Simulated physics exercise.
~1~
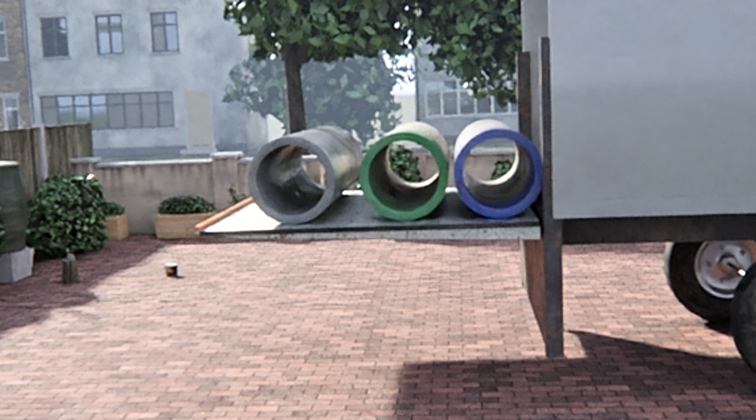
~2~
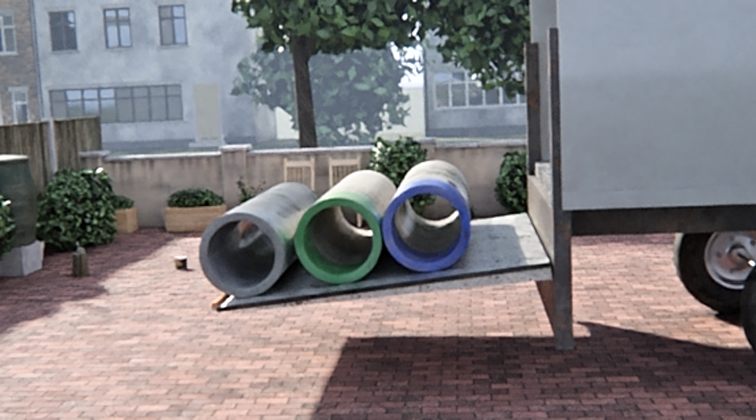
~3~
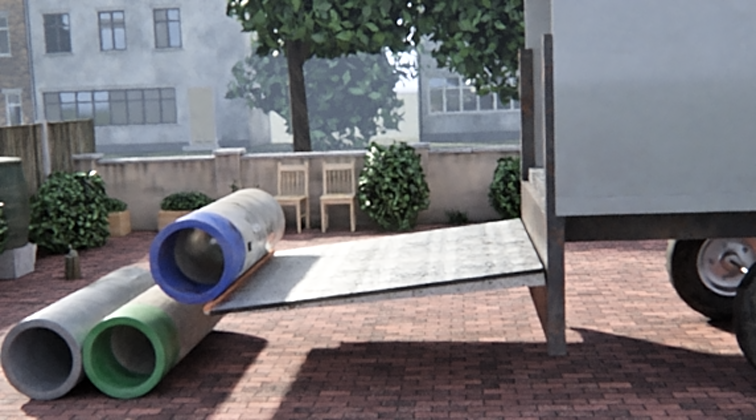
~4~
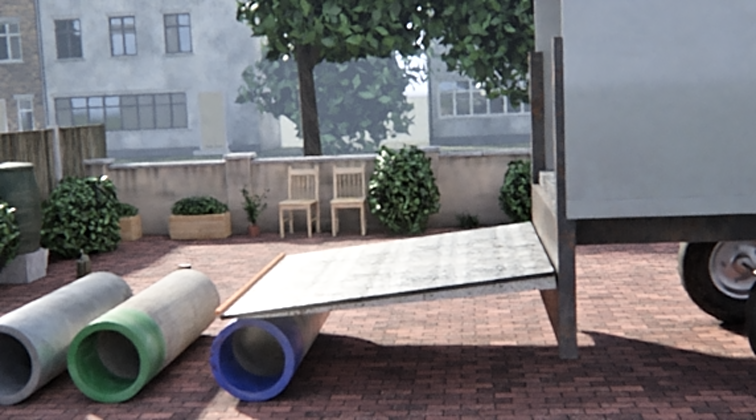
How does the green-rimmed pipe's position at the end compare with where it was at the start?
At the start it sits on the level lift plate between the grey and blue pipes. By the end it is down on the brick paving, off to the left of the empty, tilted plate.
